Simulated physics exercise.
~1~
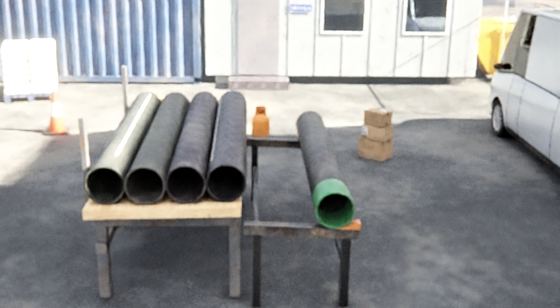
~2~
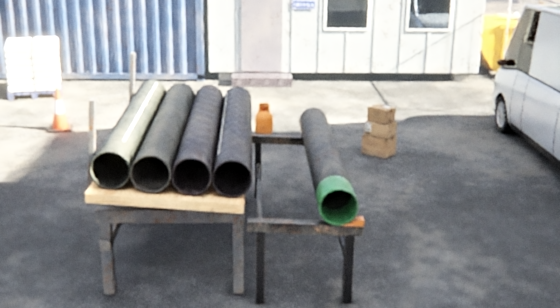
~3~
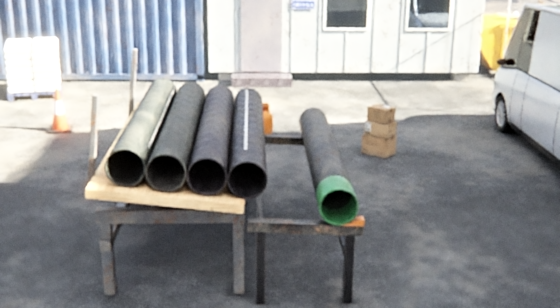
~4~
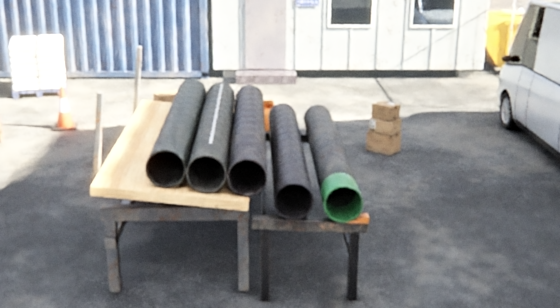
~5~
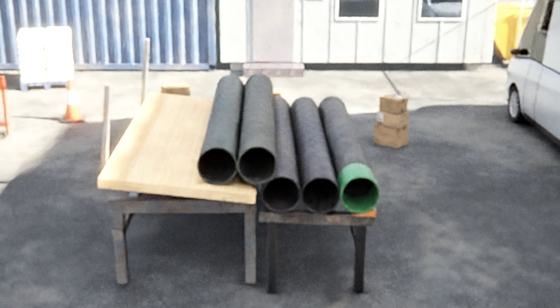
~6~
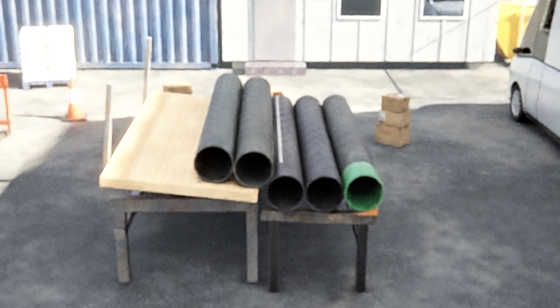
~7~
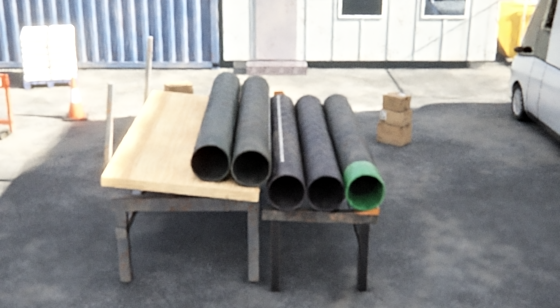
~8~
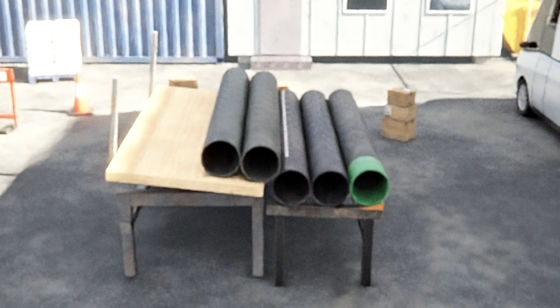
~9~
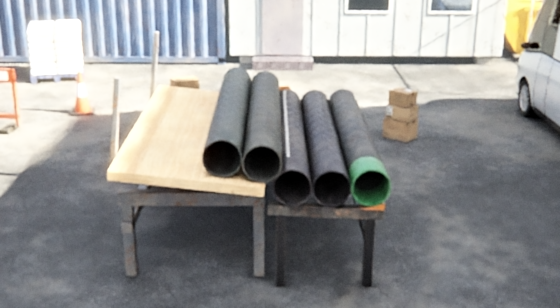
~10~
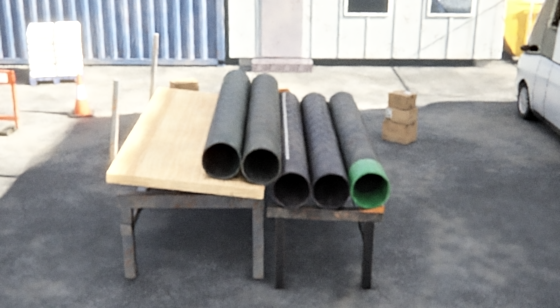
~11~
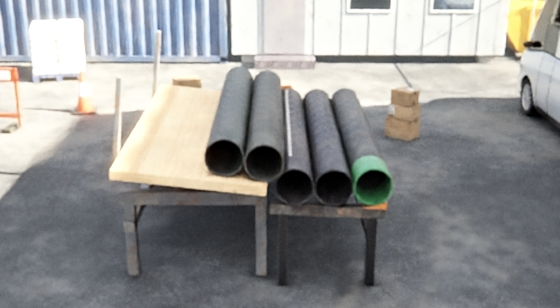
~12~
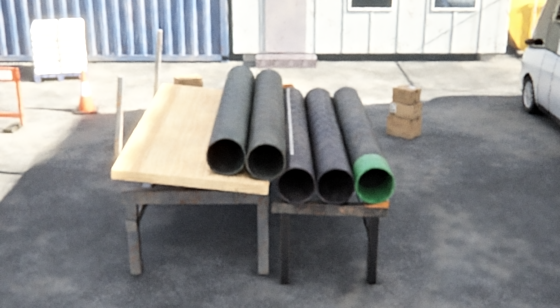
A pale wooden deck on a dark metal stand fills the left of a paved yard, seen from the front and slightly above, with four dark pipes lying end-on across it. To its right, a lower rack holds one more pipe with a green rim, and a white-walled building, stacked boxes and a white vehicle stand beyond. The deck's left side tilts up, and the four pipes roll right. Two drop onto the rack and gather against the green-rimmed pipe, which shifts slightly right. The other two stay at the deck's right edge, and all five rest side by side, the green-rimmed one held at the far right.
